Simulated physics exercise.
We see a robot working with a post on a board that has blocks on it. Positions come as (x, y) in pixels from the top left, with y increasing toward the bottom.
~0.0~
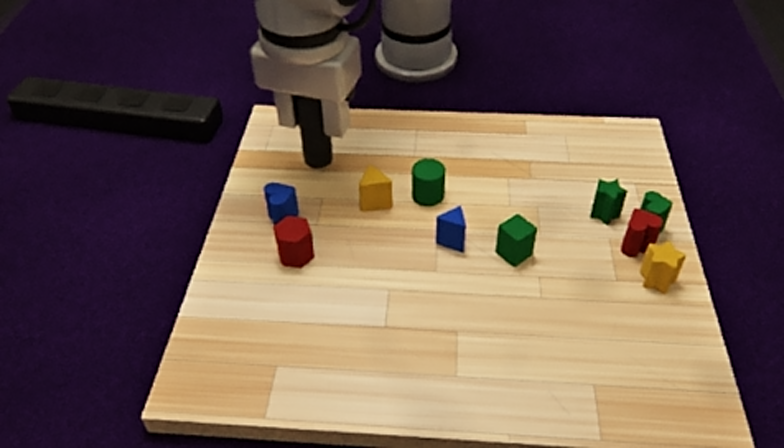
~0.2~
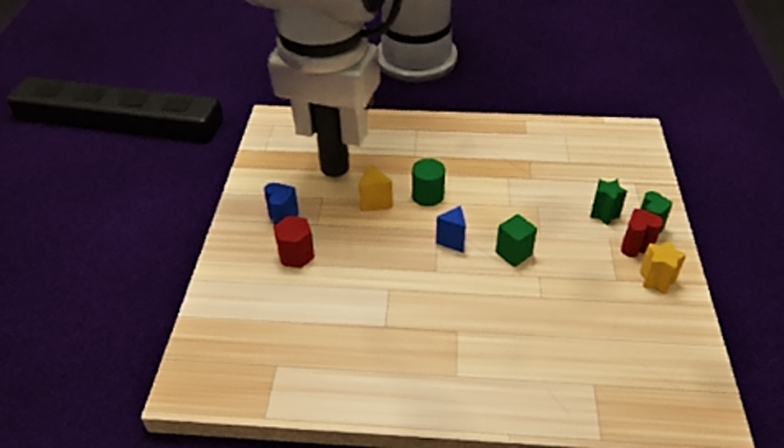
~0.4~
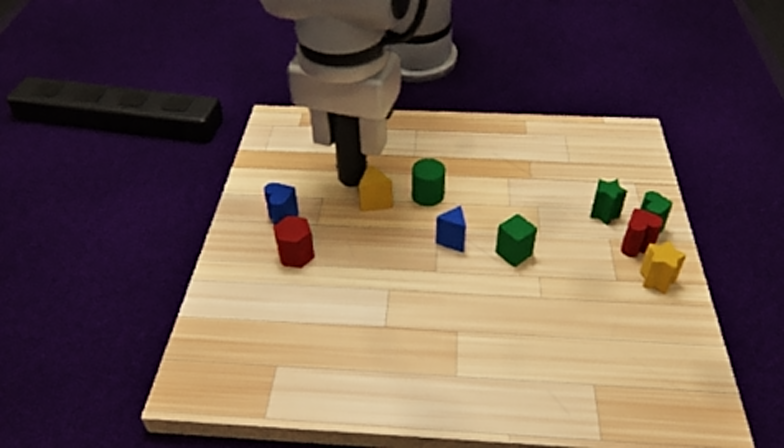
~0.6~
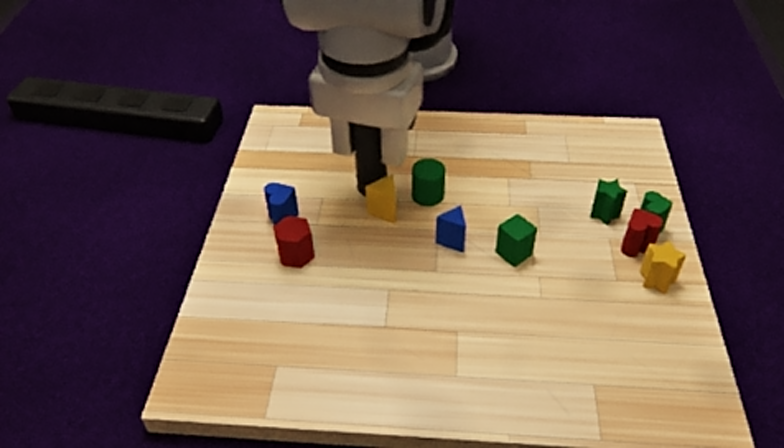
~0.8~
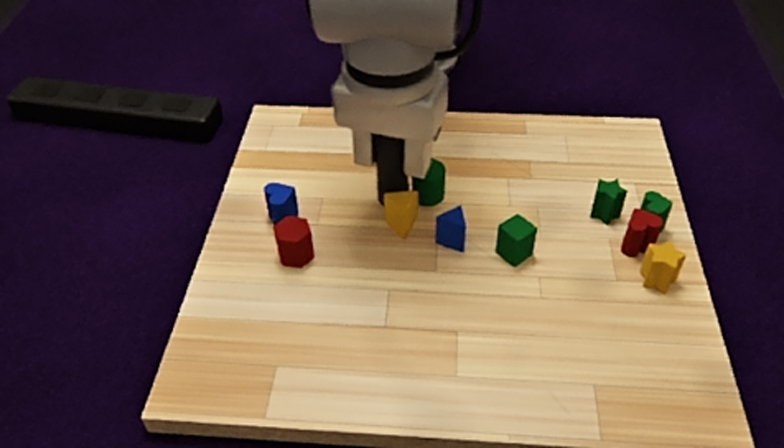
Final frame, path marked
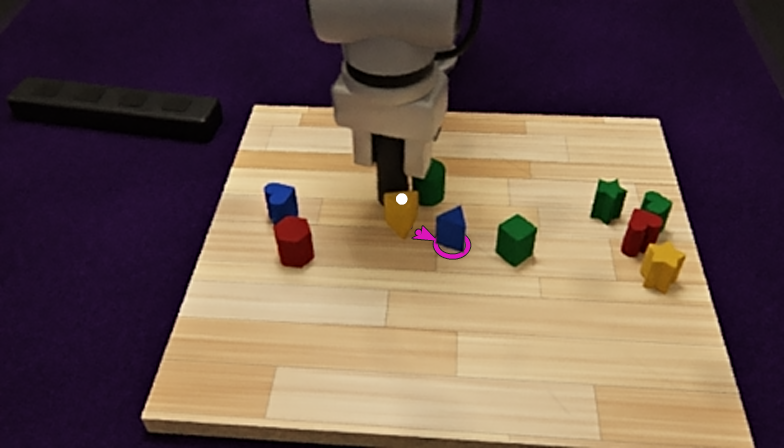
A white robot arm with a black post moves right and toward the viewer over a light wooden board on purple cloth, seen from above by a still camera. Blue and red blocks sit at left, yellow, green and blue ones near the middle, and green, red and yellow ones at right. The post nears the yellow triangle, then pushes it a short way toward the blue triangle, turning it slightly.
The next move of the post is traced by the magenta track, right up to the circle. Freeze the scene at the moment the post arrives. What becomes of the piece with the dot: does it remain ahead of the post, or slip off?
It comes off the post's front.
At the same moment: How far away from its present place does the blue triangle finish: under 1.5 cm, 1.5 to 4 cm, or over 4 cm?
The answer is 1.5 to 4 cm.
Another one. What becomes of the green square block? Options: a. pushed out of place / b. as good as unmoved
My pick is b.
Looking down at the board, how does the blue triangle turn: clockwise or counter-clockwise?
Viewed from the top, it goes anticlockwise.
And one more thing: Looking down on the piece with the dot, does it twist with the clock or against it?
I'd predict that, seen from above, the piece with the dot rotates clockwise.
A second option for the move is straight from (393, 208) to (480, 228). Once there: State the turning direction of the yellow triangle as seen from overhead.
From the top: Clockwise.
The drawn path runs from (393, 208) via (406, 224) and (427, 237), ending at (452, 245); the dot is on the yellow triangle.
On the path given first. Halfway along, post at (416, 222); yellow triangle at (425, 223).
At the end, post at (452, 236); yellow triangle at (437, 235), turned 30° clockwise; green round block not moved; blue triangle at (478, 227), turned 35° anticlockwise; green square block not moved.
